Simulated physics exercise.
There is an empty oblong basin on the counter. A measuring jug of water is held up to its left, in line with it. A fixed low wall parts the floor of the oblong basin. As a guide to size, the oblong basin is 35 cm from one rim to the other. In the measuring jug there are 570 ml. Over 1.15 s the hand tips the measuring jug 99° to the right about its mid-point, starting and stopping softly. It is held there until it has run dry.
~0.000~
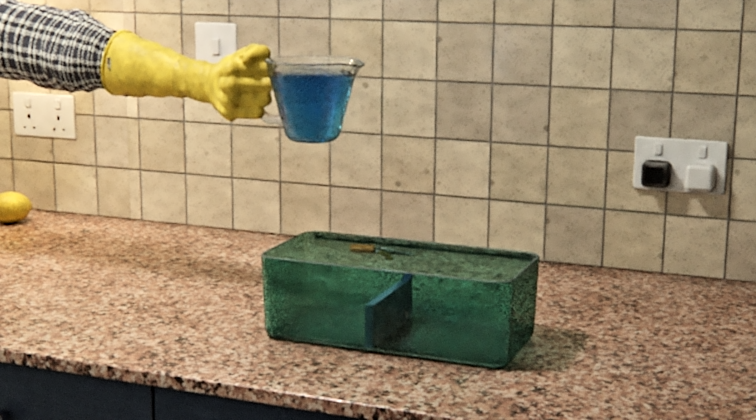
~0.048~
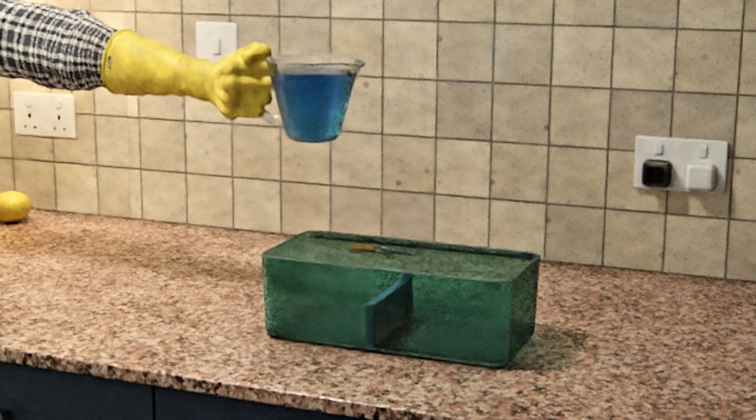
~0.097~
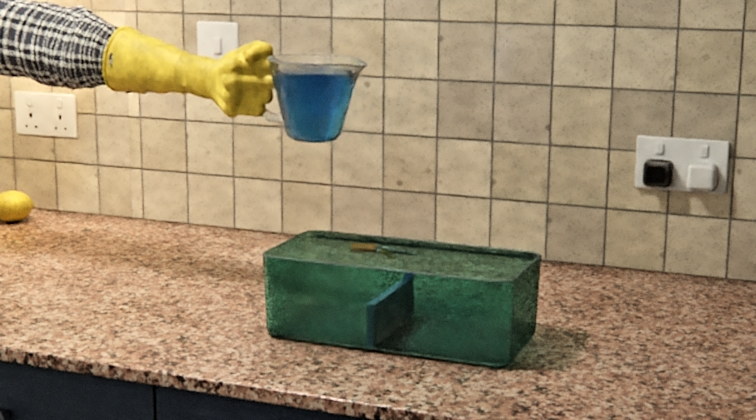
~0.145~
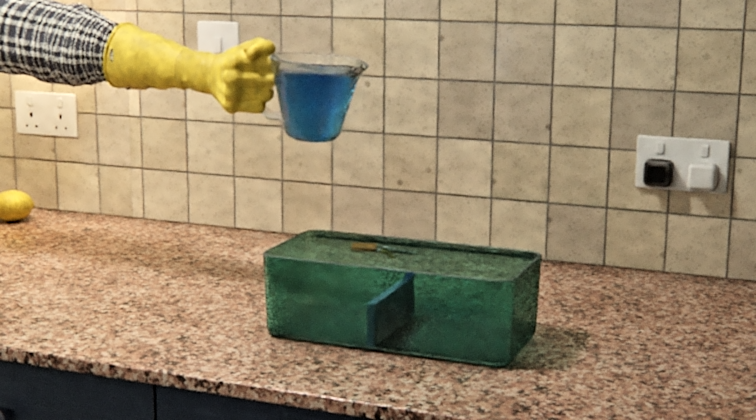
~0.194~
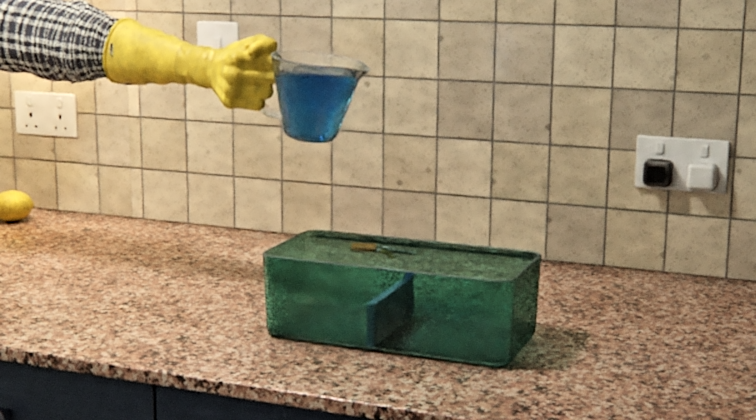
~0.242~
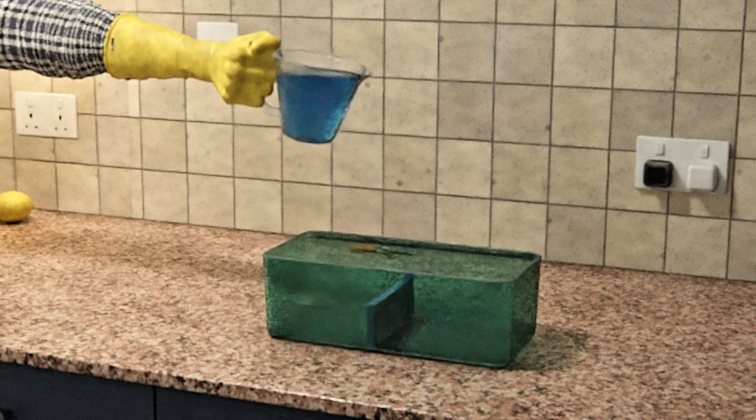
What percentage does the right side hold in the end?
About 88 per cent.
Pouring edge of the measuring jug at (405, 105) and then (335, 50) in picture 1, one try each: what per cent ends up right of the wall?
100 and 50 %.
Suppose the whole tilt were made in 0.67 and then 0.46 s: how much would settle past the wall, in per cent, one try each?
90 and 85 %.
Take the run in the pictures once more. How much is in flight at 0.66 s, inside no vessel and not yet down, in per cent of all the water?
Around 26 percent.
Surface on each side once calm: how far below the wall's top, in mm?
56 mm left, 40 mm right.
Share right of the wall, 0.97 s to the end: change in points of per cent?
The right part gains close to 28 per cent.
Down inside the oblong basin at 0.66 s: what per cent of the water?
About 5%.
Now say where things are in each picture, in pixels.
Tilt 0°; pouring edge (363, 64); surface from (277, 70) to (353, 74); the oblong basin's rim runs from (284, 244) to (526, 269); the wall's top is at (390, 292), in the first frame.
Tilt 0°; pouring edge (364, 64); surface from (278, 69) to (354, 74), in the second frame.
Tilt 2°; pouring edge (366, 65); surface from (280, 69) to (355, 74), in the third frame.
Tilt 4°; pouring edge (367, 67); surface from (281, 68) to (357, 74), in the fourth frame.
Tilt 7°; pouring edge (369, 70); surface from (282, 68) to (358, 75), in the fifth frame.
Tilt 10°; pouring edge (370, 75); surface from (285, 70) to (362, 77), in the sixth frame.
By 0.66 s the tilt is 61° and 69 per cent is still to pour, 0 is left of the wall and 5 right of it.
By 0.97 s the tilt is 93° and 14 per cent is still to pour, 1 is left of the wall and 60 right of it.
By 1.30 s the tilt is 99° and 0 per cent is still to pour, 8 is left of the wall and 89 right of it.
By 1.65 s the tilt is 99° and 0 per cent is still to pour, 9 is left of the wall and 88 right of it.
At rest 9 per cent lies left of the wall, 88 right of it and 3 outside.
